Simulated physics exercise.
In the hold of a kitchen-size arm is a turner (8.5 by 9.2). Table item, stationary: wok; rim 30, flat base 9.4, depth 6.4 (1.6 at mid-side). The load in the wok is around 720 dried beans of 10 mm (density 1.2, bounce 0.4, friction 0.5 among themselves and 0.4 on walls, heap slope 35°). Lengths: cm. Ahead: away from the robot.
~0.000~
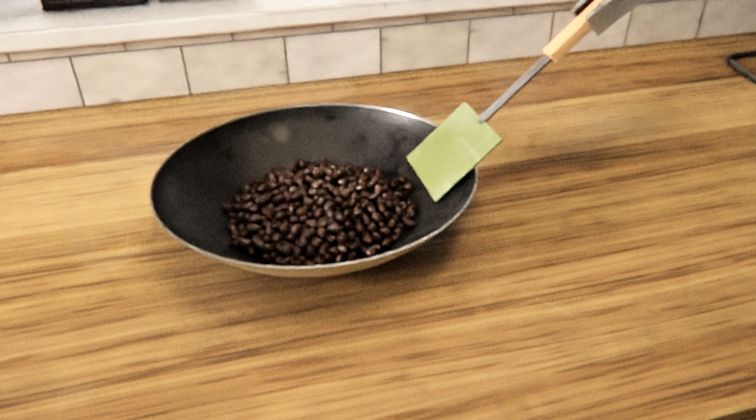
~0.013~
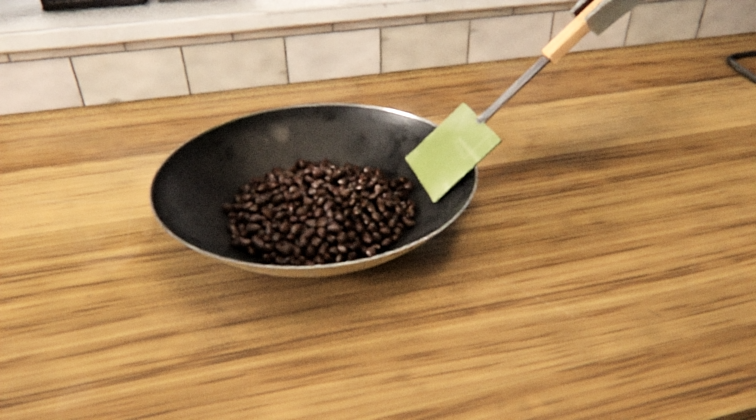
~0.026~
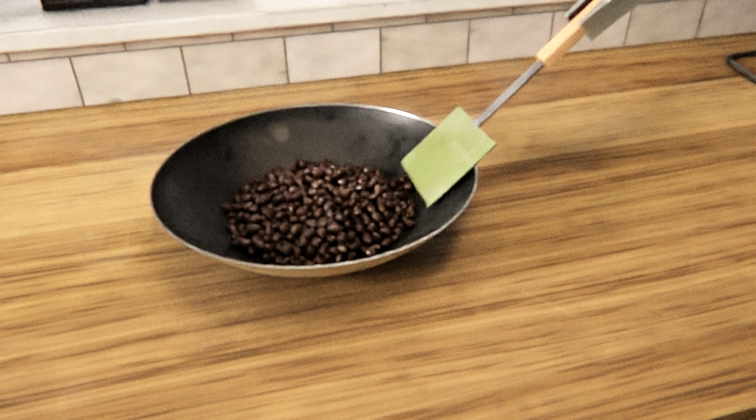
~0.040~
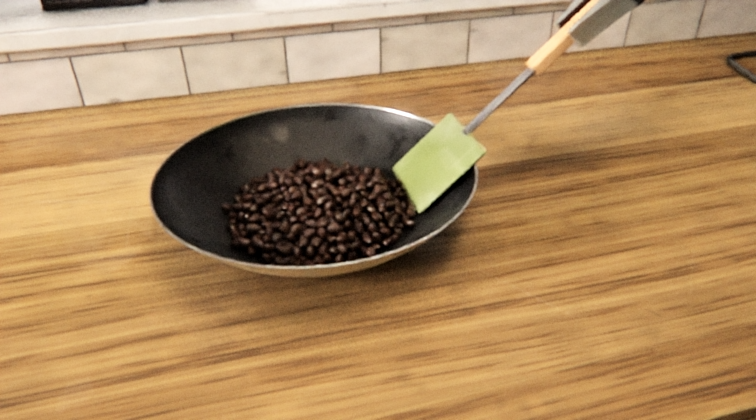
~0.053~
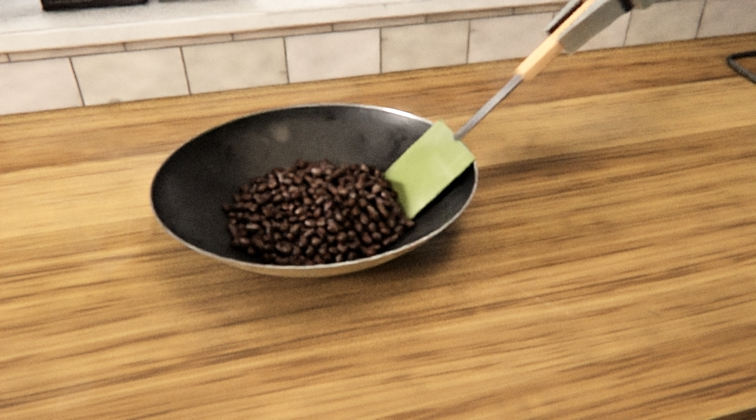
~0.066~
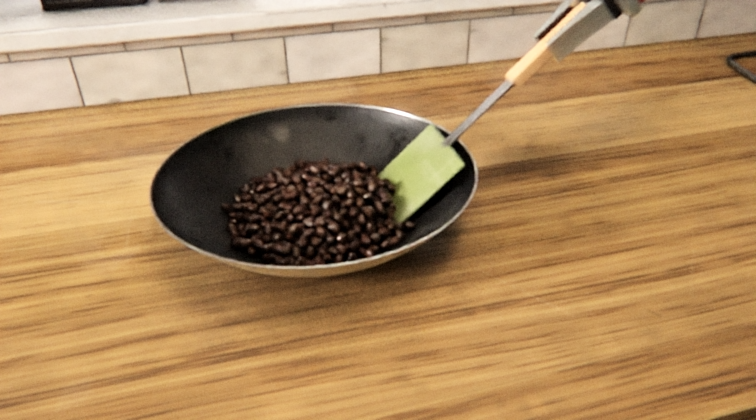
A robot arm holding a green turner with a wooden handle lowers it slightly leftward inside the right side of a dark wok on a wood-grain counter, pressing its edge against a heap of dark beans that barely shifts.
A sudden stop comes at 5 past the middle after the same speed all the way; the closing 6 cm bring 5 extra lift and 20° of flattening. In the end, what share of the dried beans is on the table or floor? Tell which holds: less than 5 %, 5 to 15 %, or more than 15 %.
What holds is less than 5 %.
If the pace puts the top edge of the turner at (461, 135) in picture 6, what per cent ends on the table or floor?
Expect some 0 per cent there.
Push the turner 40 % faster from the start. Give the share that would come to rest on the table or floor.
Then around 15 percent would finish on the table or floor.
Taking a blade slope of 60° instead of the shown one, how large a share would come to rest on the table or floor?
Roughly 0 per cent.
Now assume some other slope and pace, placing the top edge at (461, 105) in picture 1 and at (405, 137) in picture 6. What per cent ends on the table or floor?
Around 10 per cent finishes there.
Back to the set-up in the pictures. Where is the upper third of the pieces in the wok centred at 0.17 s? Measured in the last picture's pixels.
The middle lies somewhere about (272, 194).
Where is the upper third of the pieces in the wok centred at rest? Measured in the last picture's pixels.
Centre: Roughly (222, 203).
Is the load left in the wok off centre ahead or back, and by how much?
Some 5.0 cm ahead of the centre.
After 0.12 s, sloping 42°, highest piece 5 above the table; 721 in the wok.
After 0.17 s, sloping 34°, highest piece 6 above the table; 721 in the wok.
After 0.40 s, sloping 22°, highest piece 7 above the table; 714 in the wok, 2 on the table or floor, 5 on the blade or in flight.
After 1.45 s, sloping 22°, highest piece 7 above the table; 713 in the wok, 8 on the table or floor.
At rest, 713 in the wok, 8 on the table or floor. That is 1 % on the table or floor.
